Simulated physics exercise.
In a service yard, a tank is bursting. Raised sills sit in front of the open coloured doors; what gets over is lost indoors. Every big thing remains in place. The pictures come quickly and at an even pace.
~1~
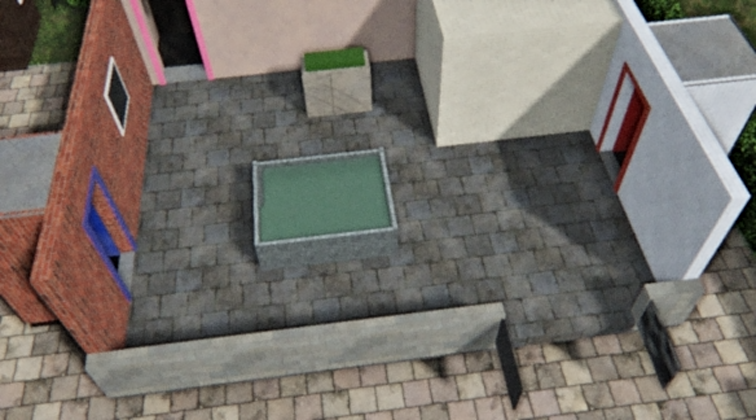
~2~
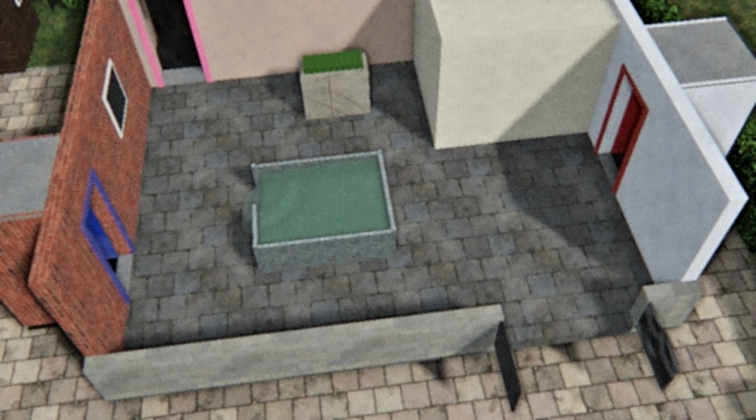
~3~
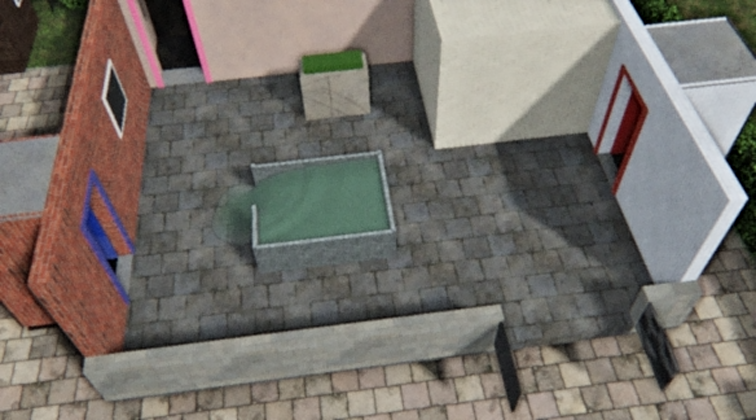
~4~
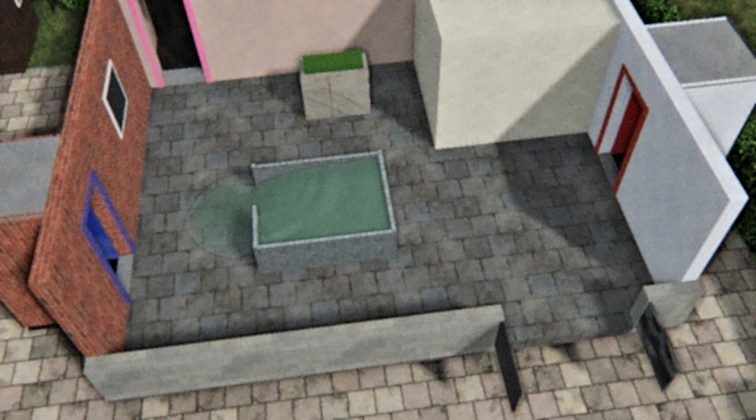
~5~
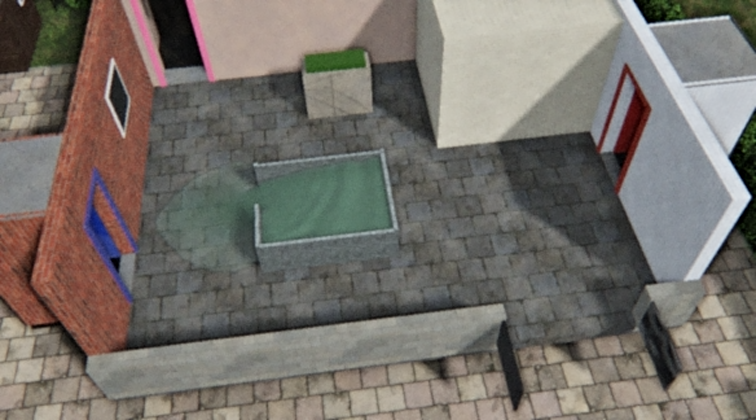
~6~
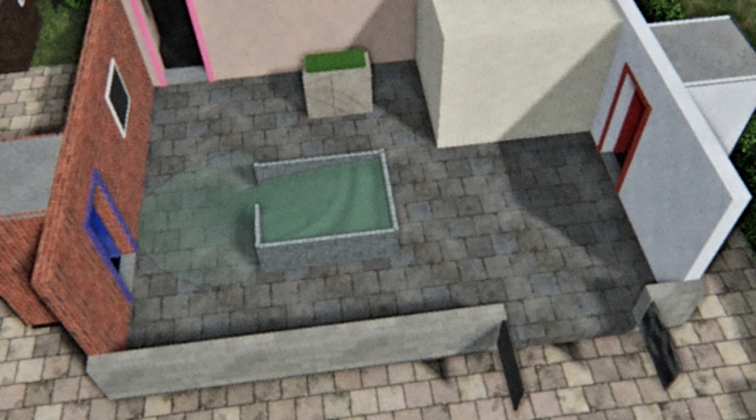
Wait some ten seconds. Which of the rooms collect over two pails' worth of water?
As I see it, the blue door is going to be over the line. The red door is going to be at or under the line. The pink door is going to be at or under the line.
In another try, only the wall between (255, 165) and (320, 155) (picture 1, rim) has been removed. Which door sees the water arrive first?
My pick: The pink-painted one.
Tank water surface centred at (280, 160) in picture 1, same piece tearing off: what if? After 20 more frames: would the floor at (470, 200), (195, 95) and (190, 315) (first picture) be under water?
Point by point: Still bare; swamped; swamped.
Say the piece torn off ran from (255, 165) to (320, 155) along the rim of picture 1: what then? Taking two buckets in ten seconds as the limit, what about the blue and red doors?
Per door - blue: Does not exceed, red: Does not exceed.
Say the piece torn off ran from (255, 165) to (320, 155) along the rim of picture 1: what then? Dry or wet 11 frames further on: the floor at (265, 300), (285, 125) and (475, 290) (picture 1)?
The three spots, in order, are spared, inundated and spared.
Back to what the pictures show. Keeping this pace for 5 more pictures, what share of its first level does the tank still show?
Close to 72 in a hundred.
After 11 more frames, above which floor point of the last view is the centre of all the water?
Around pixel (264, 211).
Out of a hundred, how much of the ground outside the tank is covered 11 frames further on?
Close to 20 percent, by my reckoning.
A moment on, water covers 15 % of the floor; the blue door under two buckets in, the red door not reached, the pink door not reached.
Next, water covers 20 % of the floor; the blue door over two buckets in, the red door not reached, the pink door wet at the sill, nothing in.
Then, water covers 30 % of the floor; the blue door far over two buckets in, the red door not reached, the pink door under two buckets in.
Later, water covers 55 % of the floor; the blue door far over two buckets in, the red door not reached, the pink door under two buckets in.
In the end, water covers 85 % of the floor; the blue door far over two buckets in, the red door not reached, the pink door under two buckets in.
